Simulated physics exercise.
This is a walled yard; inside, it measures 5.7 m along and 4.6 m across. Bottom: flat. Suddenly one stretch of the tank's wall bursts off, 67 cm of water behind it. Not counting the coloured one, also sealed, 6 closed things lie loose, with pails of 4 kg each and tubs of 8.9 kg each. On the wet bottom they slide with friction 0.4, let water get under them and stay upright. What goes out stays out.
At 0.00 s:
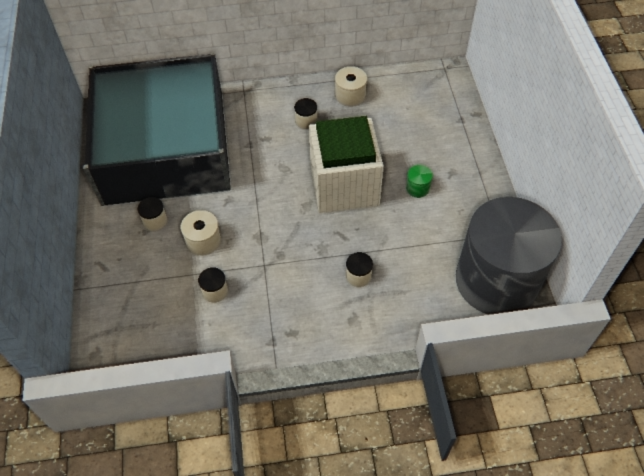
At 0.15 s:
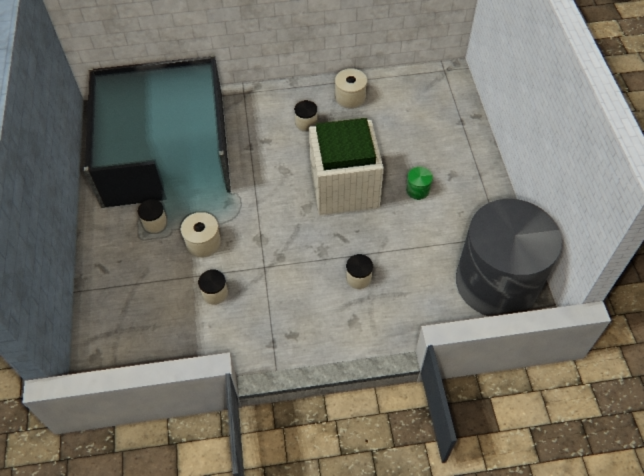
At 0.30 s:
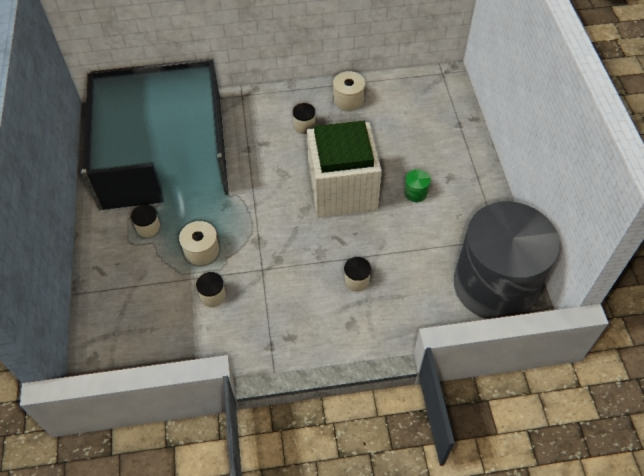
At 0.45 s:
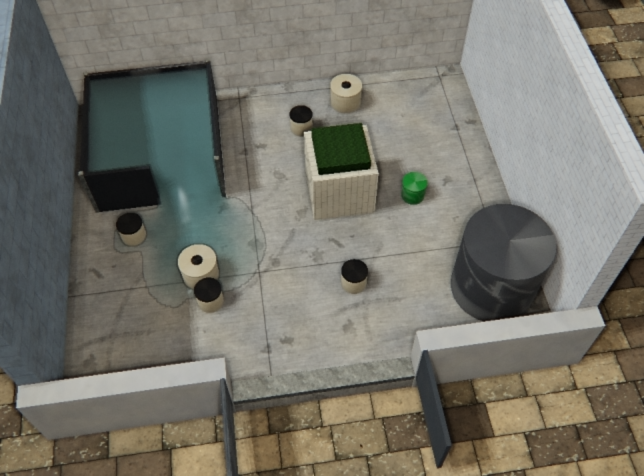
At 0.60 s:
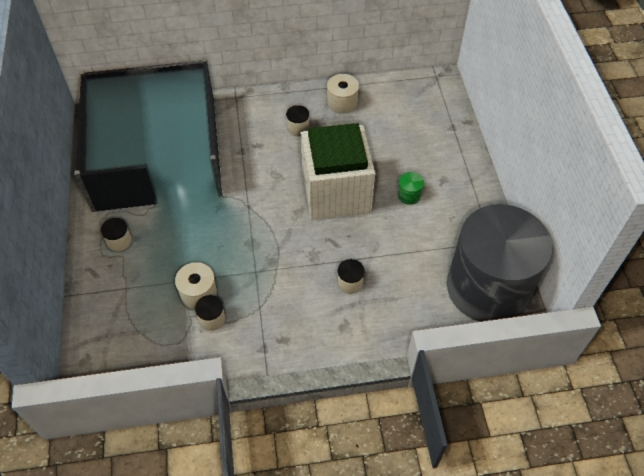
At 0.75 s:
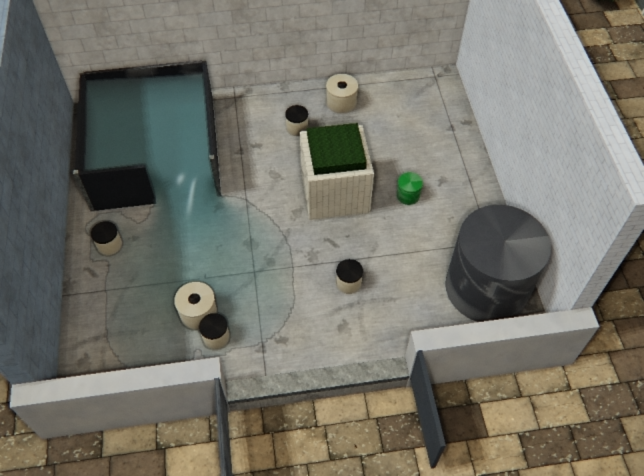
A dark-sided tank of teal water stands at the back left of a walled grey yard seen from high above, with a gated opening onto tan paving in front. A pale planter with a green top sits mid-yard among cream and black-topped containers, a small green one and a large dark cylinder at right. Part of the tank's front wall opens, water spreads forward, and three nearby containers slide while the view drifts slightly.
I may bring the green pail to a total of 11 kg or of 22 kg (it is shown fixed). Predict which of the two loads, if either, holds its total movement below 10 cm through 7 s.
Either of them.
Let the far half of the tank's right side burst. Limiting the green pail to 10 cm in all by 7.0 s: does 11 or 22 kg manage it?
With that failure, the big mass alone works.
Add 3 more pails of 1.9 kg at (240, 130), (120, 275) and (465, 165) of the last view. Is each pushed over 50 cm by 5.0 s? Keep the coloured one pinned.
Results, in sequence: Not exceeded / exceeded / not exceeded.
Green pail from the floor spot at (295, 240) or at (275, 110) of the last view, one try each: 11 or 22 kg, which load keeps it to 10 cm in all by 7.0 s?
Well, just the big one for the first, the little one does for the second.
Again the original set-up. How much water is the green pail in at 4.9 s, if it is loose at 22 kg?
Something like 0 centimetres.
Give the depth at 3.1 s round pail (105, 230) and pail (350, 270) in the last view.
4 and 7 cm.
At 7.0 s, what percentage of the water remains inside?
I'd say some 64 percent hasn't gone yet.
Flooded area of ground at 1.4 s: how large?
11.5 m2.
After 1.4 s the green pail would be 0 cm from its start with 11 kg and 0 cm from its start with 22 kg; 0 cm of water round it then.
After 3.1 s the green pail would be 0 cm from its start with 11 kg and 0 cm from its start with 22 kg; 0 cm of water round it then.
After 4.9 s the green pail would be 0 cm from its start with 11 kg and 0 cm from its start with 22 kg; 0 cm of water round it then.
After 7.0 s the green pail would be 0 cm from its start with 11 kg and 0 cm from its start with 22 kg; 3 cm of water round it then.
